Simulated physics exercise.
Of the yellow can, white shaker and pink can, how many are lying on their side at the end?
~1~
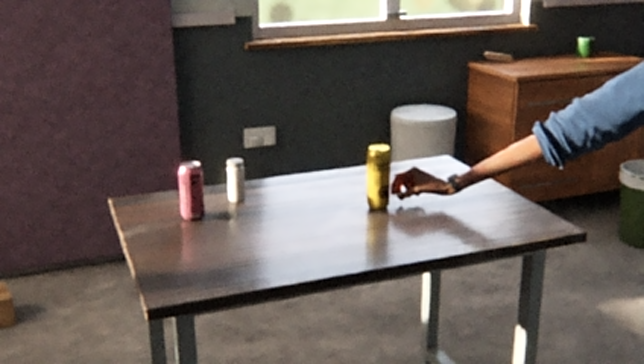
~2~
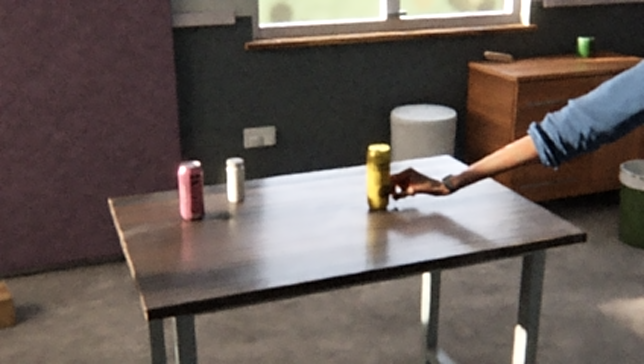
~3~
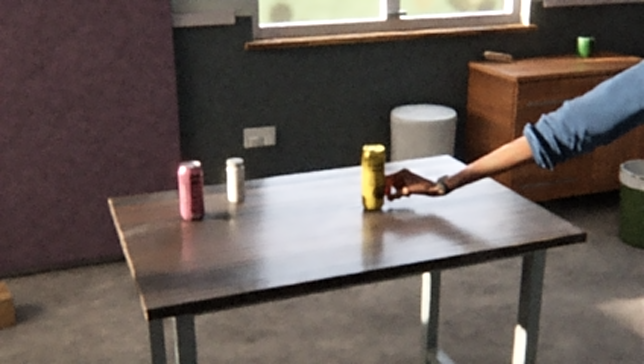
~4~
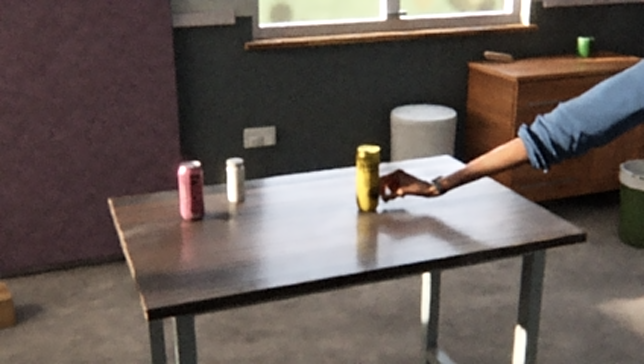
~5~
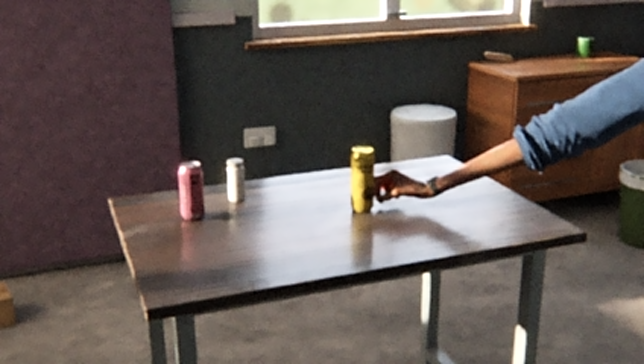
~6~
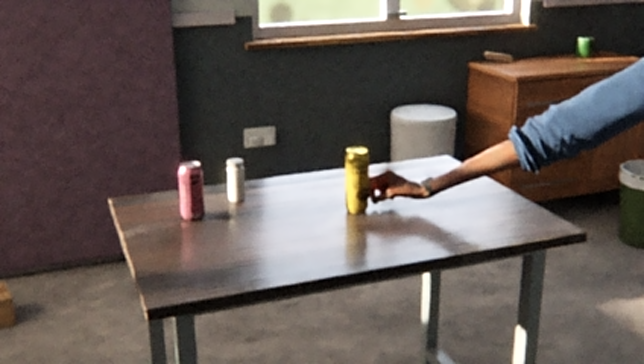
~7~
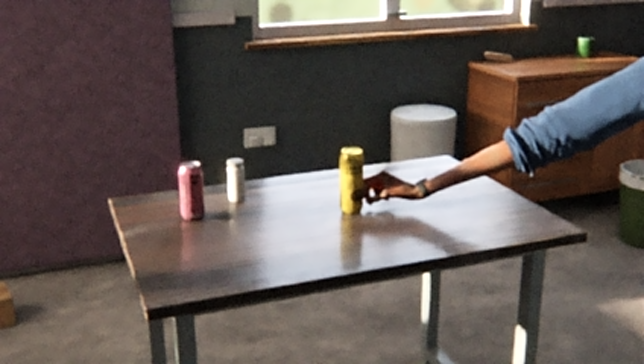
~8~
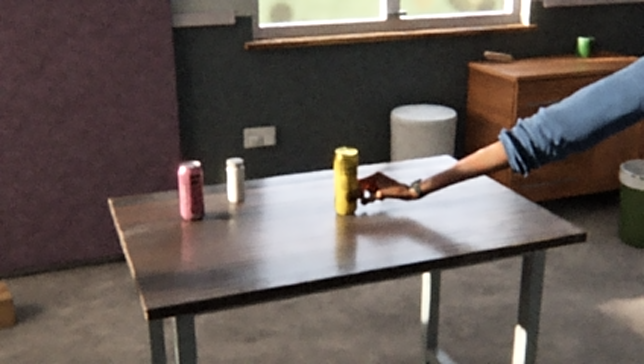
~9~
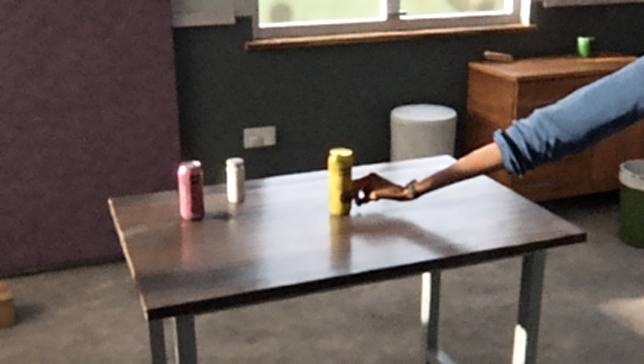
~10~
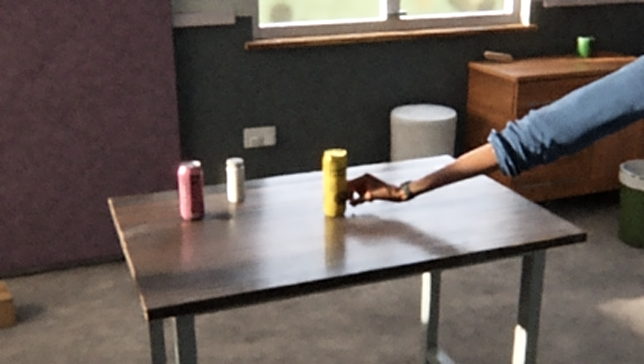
None of them are lying on their side; the yellow can, white shaker and pink can are all still upright.
